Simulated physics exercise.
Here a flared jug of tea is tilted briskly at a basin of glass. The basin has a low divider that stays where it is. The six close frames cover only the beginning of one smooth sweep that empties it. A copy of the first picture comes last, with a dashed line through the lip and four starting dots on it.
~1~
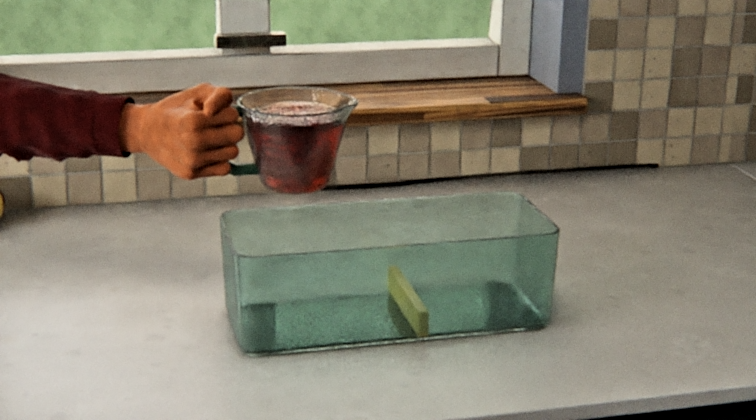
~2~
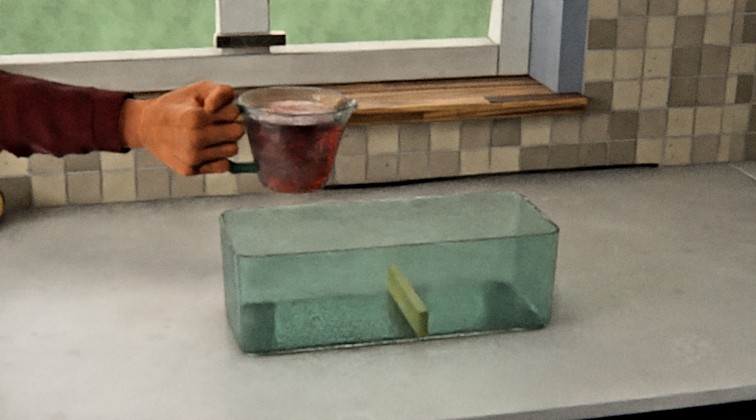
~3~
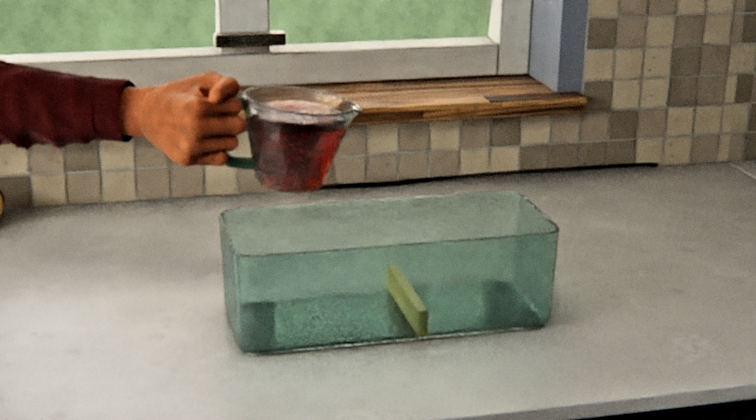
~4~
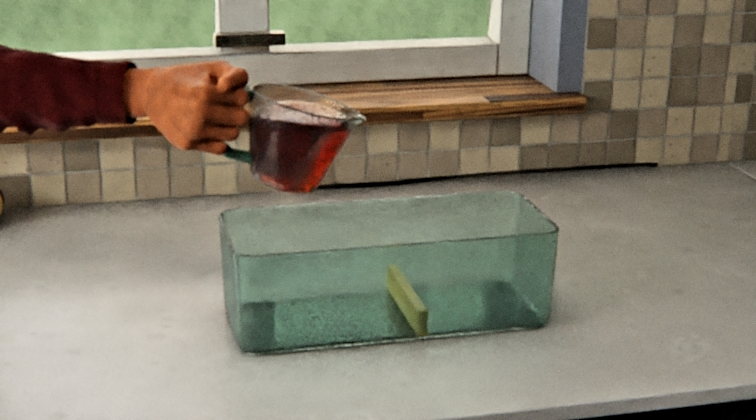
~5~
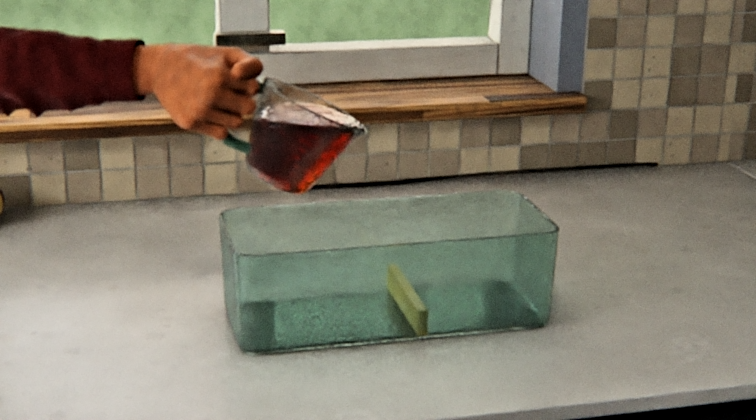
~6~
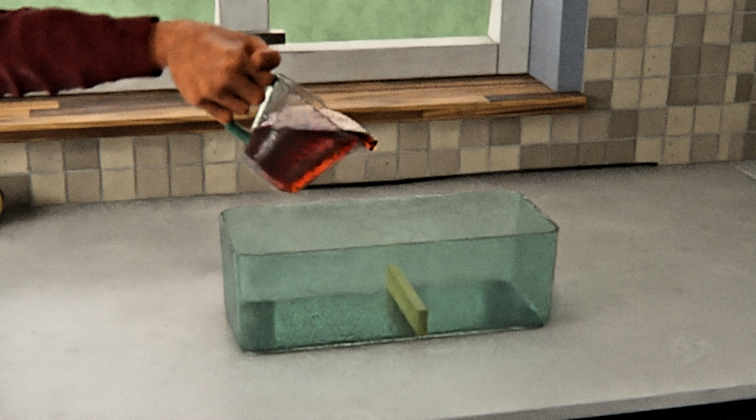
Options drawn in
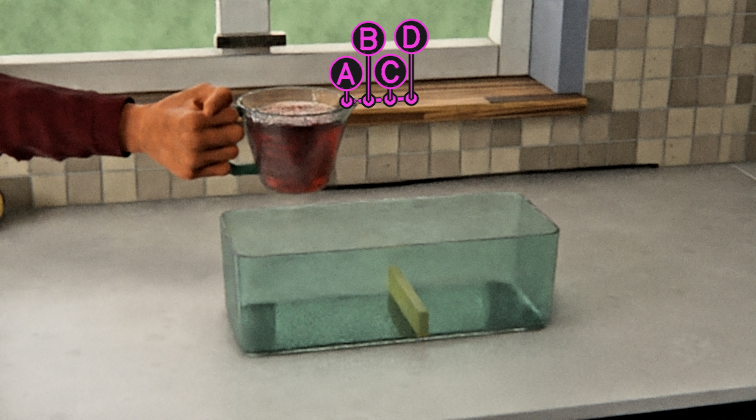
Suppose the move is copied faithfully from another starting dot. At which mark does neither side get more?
B is best.
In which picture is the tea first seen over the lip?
Picture 6.
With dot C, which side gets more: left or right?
More ends on the right.
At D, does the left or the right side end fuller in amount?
More ends on the right.
On the marked copy, A at (346, 101); B at (368, 100); C at (390, 99); D at (411, 98).
With A, about 78 % ends left of the wall and 20 % right of it.
With B, about 56 % ends left of the wall and 43 % right of it.
With C, about 16 % ends left of the wall and 83 % right of it.
With D, about 9 % ends left of the wall and 90 % right of it.
